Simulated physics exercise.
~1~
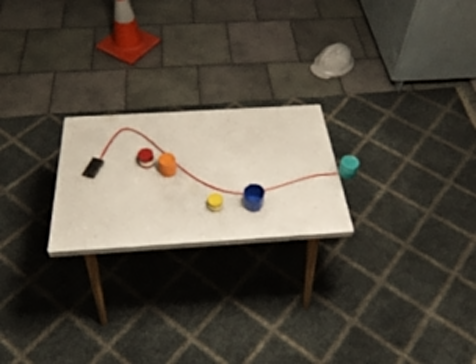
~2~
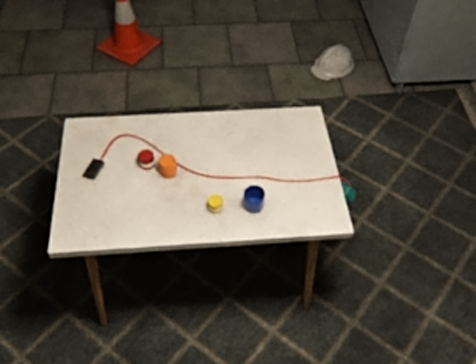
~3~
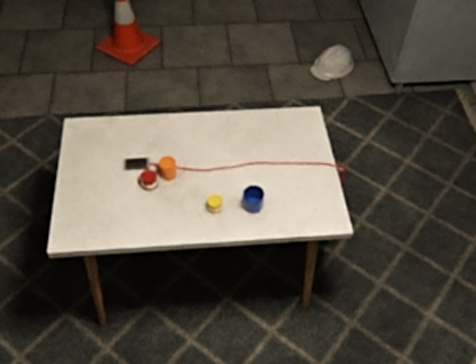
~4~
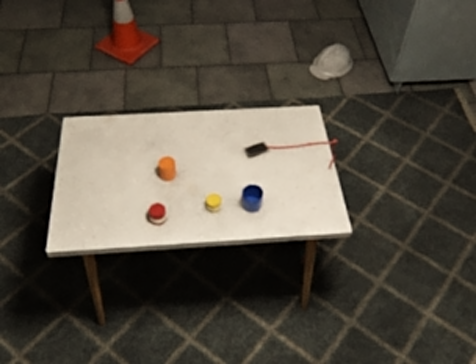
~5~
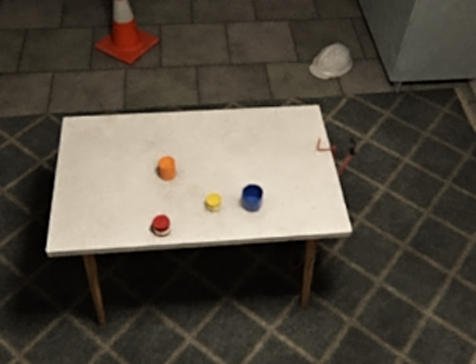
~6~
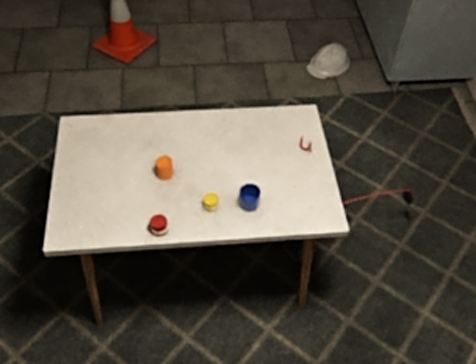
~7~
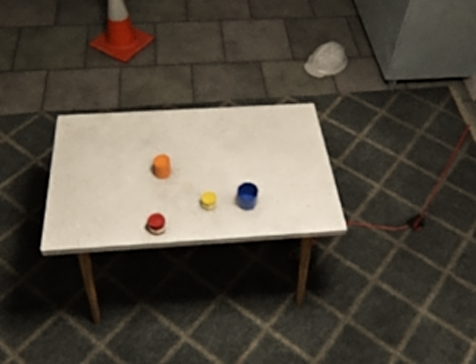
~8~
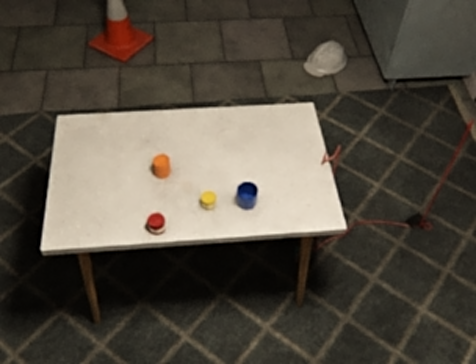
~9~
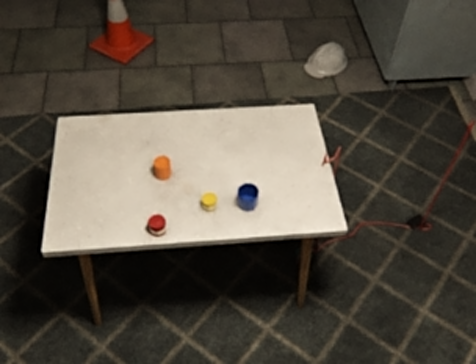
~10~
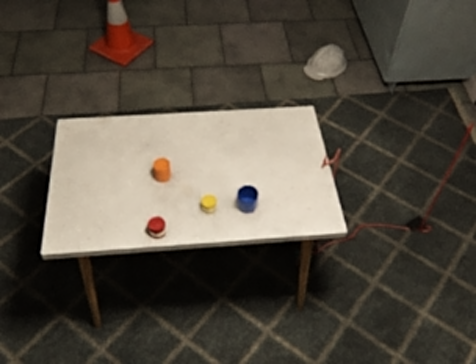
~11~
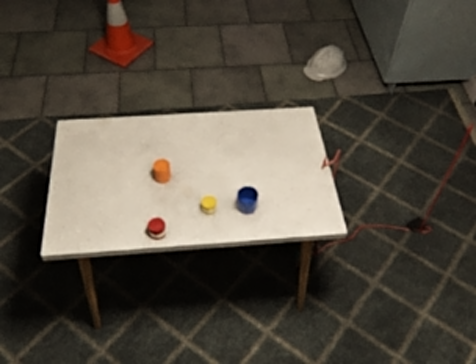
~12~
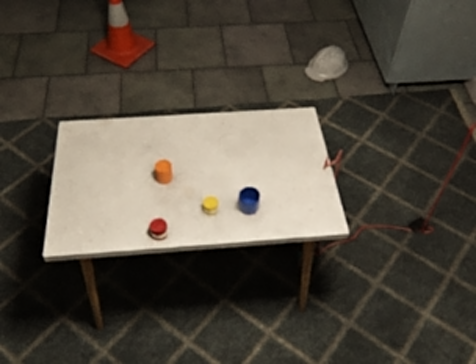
A teal speaker dropped off the right edge of a white table, and its red cable dragged the black phone across the top, shifting a red tin forward, until the phone fell off too, leaving the tin, tubs and mug behind.
